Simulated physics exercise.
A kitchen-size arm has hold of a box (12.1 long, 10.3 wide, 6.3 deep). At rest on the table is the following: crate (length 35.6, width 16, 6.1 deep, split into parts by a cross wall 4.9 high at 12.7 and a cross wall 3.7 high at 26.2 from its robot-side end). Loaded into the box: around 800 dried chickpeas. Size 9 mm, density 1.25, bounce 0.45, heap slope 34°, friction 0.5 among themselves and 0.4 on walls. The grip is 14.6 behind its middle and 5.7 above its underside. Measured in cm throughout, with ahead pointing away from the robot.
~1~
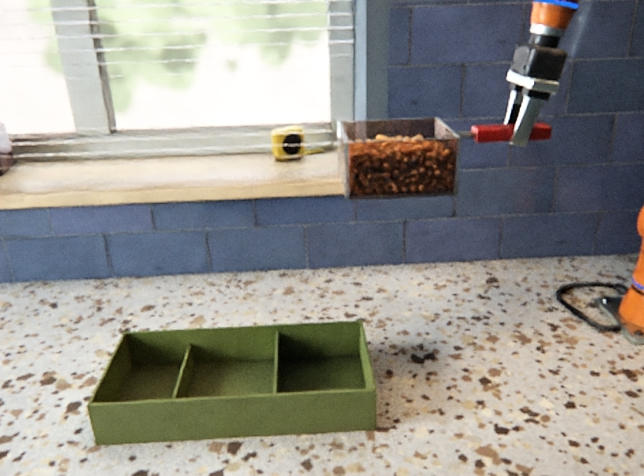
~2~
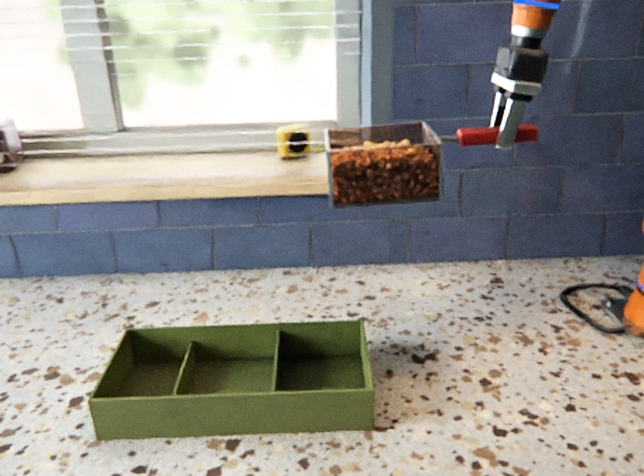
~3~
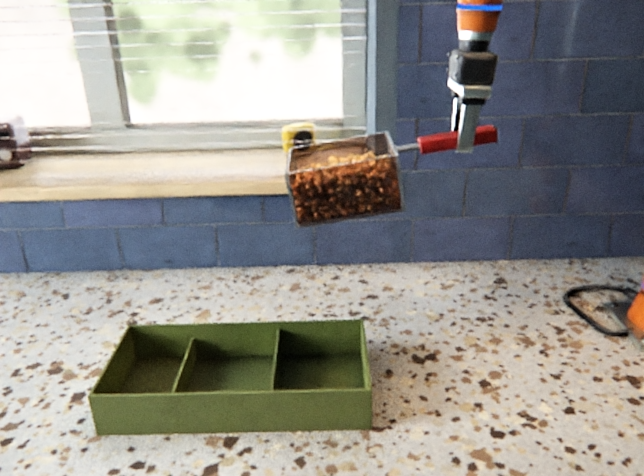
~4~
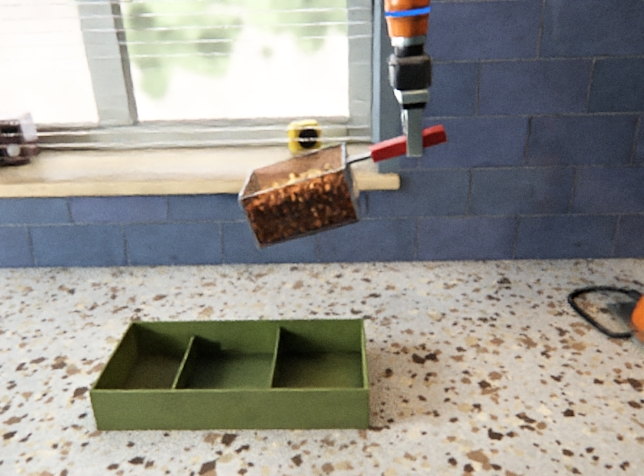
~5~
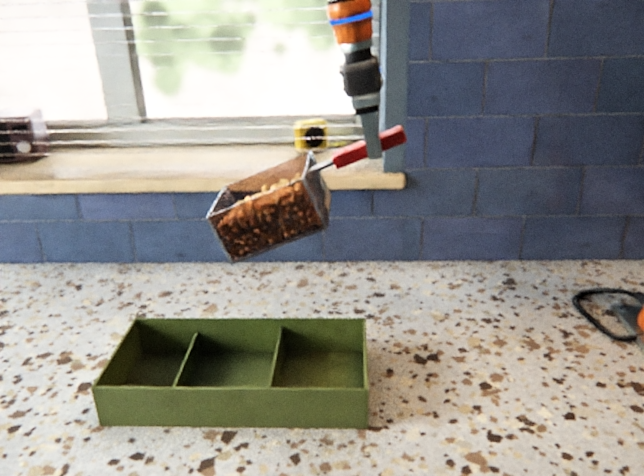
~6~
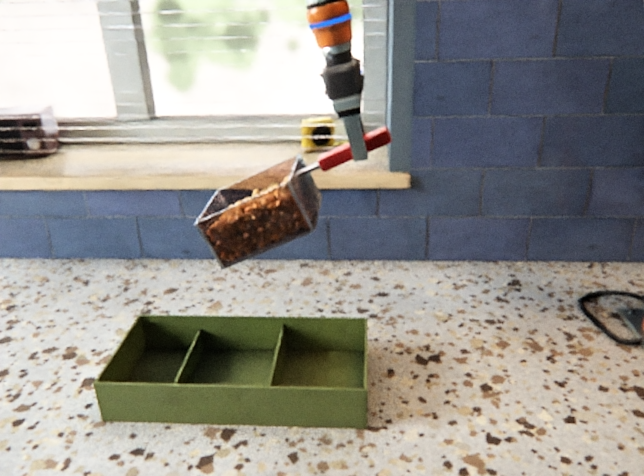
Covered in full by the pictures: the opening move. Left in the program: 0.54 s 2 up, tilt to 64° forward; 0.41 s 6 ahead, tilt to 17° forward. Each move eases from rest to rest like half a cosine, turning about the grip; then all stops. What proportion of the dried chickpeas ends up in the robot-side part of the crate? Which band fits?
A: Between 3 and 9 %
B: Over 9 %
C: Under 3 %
Under 3 %.
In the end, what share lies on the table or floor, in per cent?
The share comes to around 0 per cent.
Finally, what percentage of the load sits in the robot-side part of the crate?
About 0 %.
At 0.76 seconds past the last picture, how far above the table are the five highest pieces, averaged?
I'd put it near 30 cm.
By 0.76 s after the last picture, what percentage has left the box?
Around 0 percent at that moment.
Then, 0.38 s on, tilted 56° forward, highest piece 30 above the table; 803 in the box.
Then, 0.76 s on, tilted 38° forward, highest piece 31 above the table; 803 in the box.
Then, 1.15 s on, tilted 17° forward, highest piece 34 above the table; 803 in the box.
Then, 2.20 s on, tilted 17° forward, highest piece 34 above the table; 803 in the box.
In the end, 803 in the box. That is 0 % in the robot-side part of the crate.
